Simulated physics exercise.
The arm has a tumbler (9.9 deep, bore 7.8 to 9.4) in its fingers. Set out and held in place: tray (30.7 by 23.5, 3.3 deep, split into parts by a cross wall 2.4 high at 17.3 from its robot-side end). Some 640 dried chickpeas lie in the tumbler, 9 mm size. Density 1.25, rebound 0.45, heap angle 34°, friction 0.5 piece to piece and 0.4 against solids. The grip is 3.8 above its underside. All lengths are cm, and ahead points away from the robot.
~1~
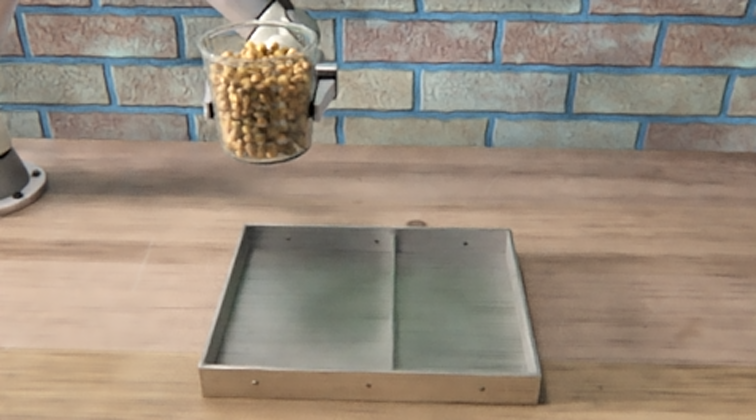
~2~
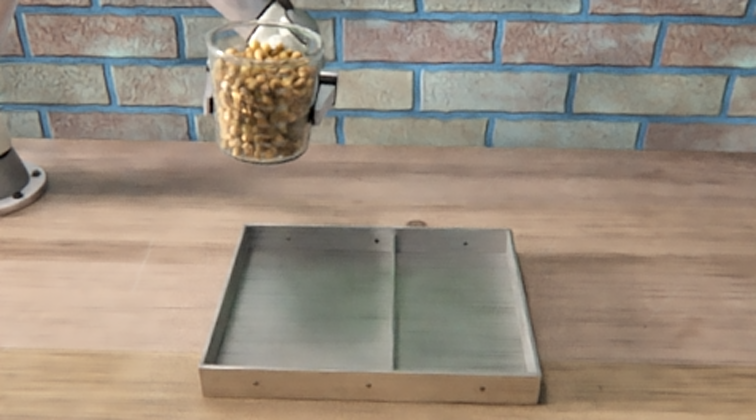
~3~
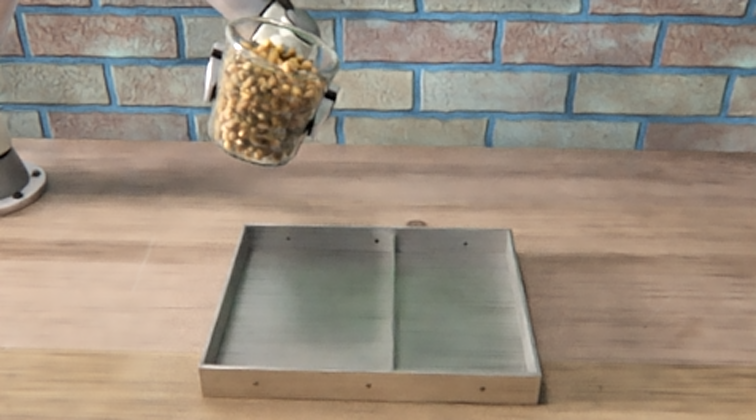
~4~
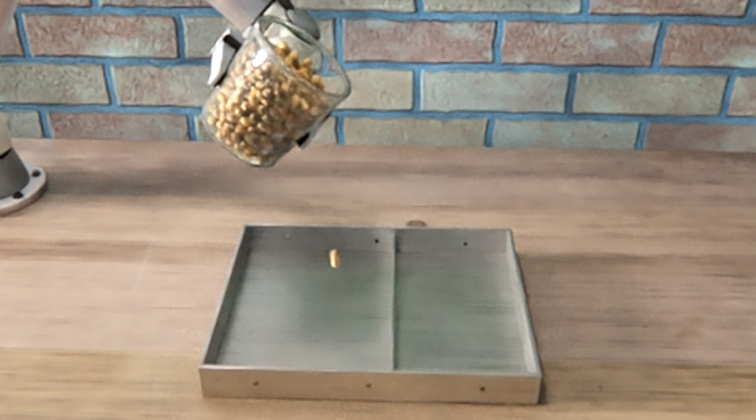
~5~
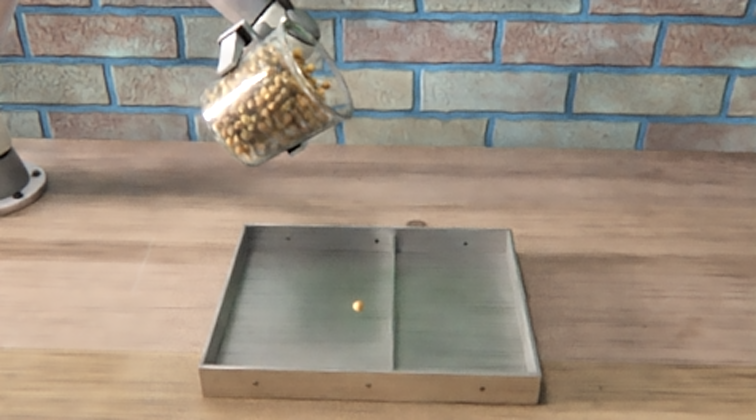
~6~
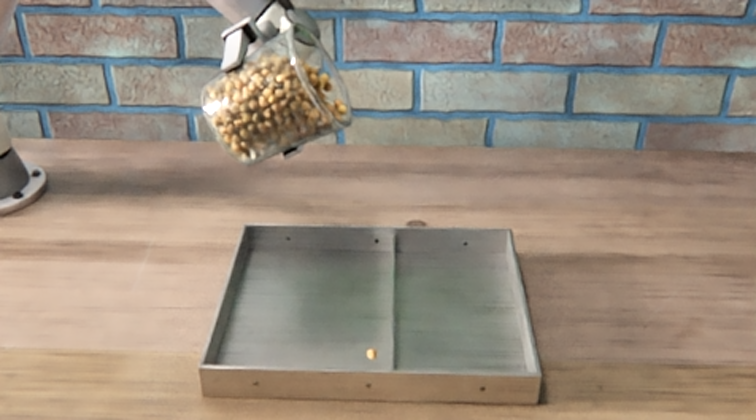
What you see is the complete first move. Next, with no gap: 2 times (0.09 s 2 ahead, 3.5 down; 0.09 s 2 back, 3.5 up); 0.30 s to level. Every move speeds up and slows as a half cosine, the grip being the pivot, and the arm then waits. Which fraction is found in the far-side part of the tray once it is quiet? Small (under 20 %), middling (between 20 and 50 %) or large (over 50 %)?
A small share, under 20 %, ends in the far-side part of the tray.
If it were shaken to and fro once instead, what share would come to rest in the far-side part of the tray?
Then about 5 per cent.
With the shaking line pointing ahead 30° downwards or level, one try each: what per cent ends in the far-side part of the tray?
Some 20 and 30 per cent.
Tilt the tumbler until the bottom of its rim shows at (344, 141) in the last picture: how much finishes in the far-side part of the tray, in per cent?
About 30 per cent.
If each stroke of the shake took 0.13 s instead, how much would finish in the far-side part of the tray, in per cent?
Then about 0 per cent.
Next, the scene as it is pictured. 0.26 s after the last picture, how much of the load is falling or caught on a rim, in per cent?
Some 3 per cent.
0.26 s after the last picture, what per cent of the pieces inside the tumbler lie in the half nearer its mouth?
About 45 per cent.
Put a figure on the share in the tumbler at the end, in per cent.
About 85 per cent.
Then, 0.26 s on, tilted 60° forward, highest piece 28 above the table; 617 in the tumbler, 1 in the robot-side part, 19 in flight or on a rim.
Then, 0.53 s on, tilted 24° forward, highest piece 28 above the table; 544 in the tumbler, 46 in the far-side part, 1 in the robot-side part, 1 on the table or floor, 45 in flight or on a rim.
Then, 0.86 s on, level, highest piece 30 above the table; 544 in the tumbler, 70 in the far-side part, 13 in the robot-side part, 10 on the table or floor.
Then, 1.91 s on, level, highest piece 30 above the table; 544 in the tumbler, 70 in the far-side part, 13 in the robot-side part, 10 on the table or floor.
In the end, 544 in the tumbler, 70 in the far-side part, 13 in the robot-side part, 10 on the table or floor. That is 11 % in the far-side part of the tray.
